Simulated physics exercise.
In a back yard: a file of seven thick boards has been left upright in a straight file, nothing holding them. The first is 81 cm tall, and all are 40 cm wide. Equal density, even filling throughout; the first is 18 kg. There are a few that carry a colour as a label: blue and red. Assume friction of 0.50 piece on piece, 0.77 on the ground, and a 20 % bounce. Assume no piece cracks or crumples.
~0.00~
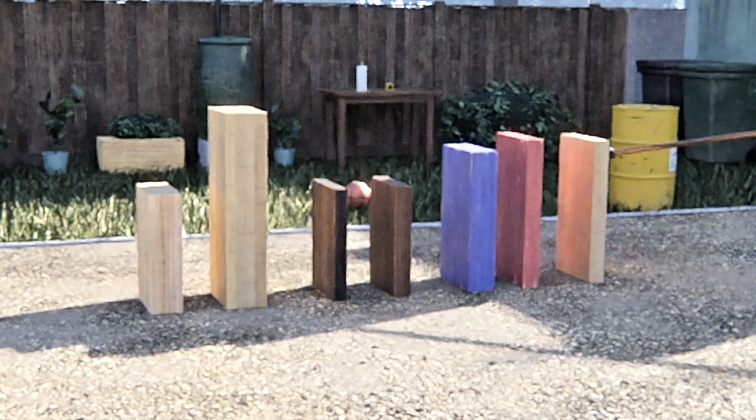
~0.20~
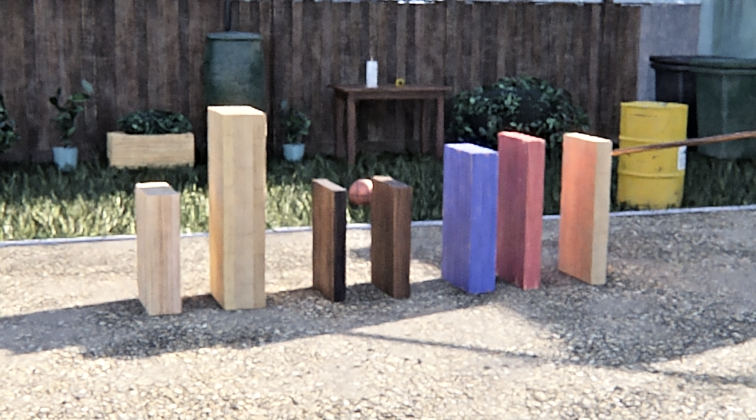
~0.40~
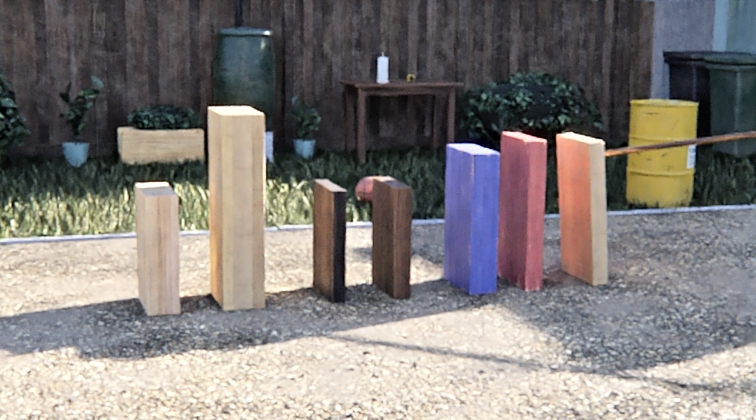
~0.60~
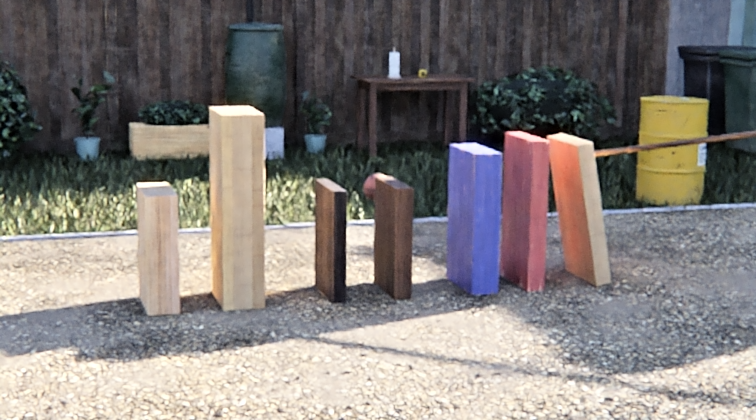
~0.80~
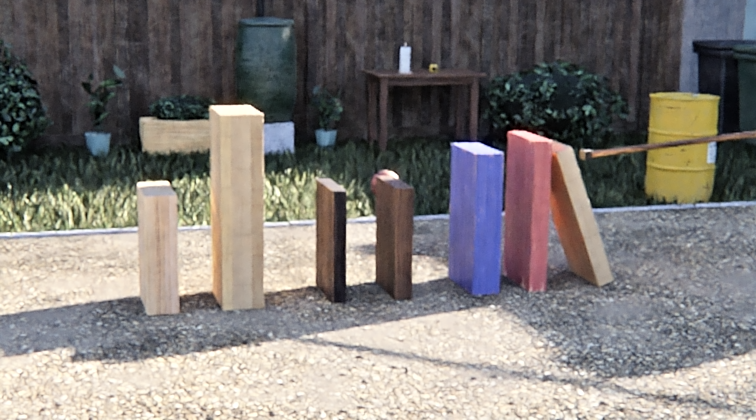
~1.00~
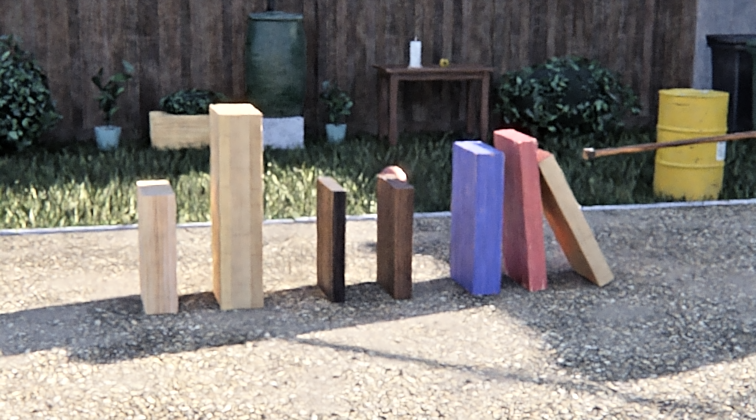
A pole pushed the orange board at the right end of a row of seven upright boards, tipping it left against the red one, which then leaned slightly toward the blue board.
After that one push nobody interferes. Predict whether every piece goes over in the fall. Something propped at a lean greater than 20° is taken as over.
Prediction: Every piece goes over.
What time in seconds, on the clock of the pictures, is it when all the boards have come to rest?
3.0 s or so.
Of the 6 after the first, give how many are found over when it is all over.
Count: 6.
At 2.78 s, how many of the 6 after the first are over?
6.
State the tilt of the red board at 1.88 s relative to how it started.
Near 70 degrees from how it began.
By 1.54 s, 2 of the 6 other boards over; red board tilted 35°; blue board tilted 26°.
By 1.88 s, 4 of the 6 other boards over; red board tilted 67°; blue board tilted 67°.
By 2.78 s, 6 of the 6 other boards over; blue board tilted 74°; red board tilted 70°.
When it is over (3.3 s), 6 of the 6 other boards over; blue board lying flat; red board tilted 71°. Not one is left standing. In pixels of the last frame, middles, blue board near (396, 261), red board near (449, 245).
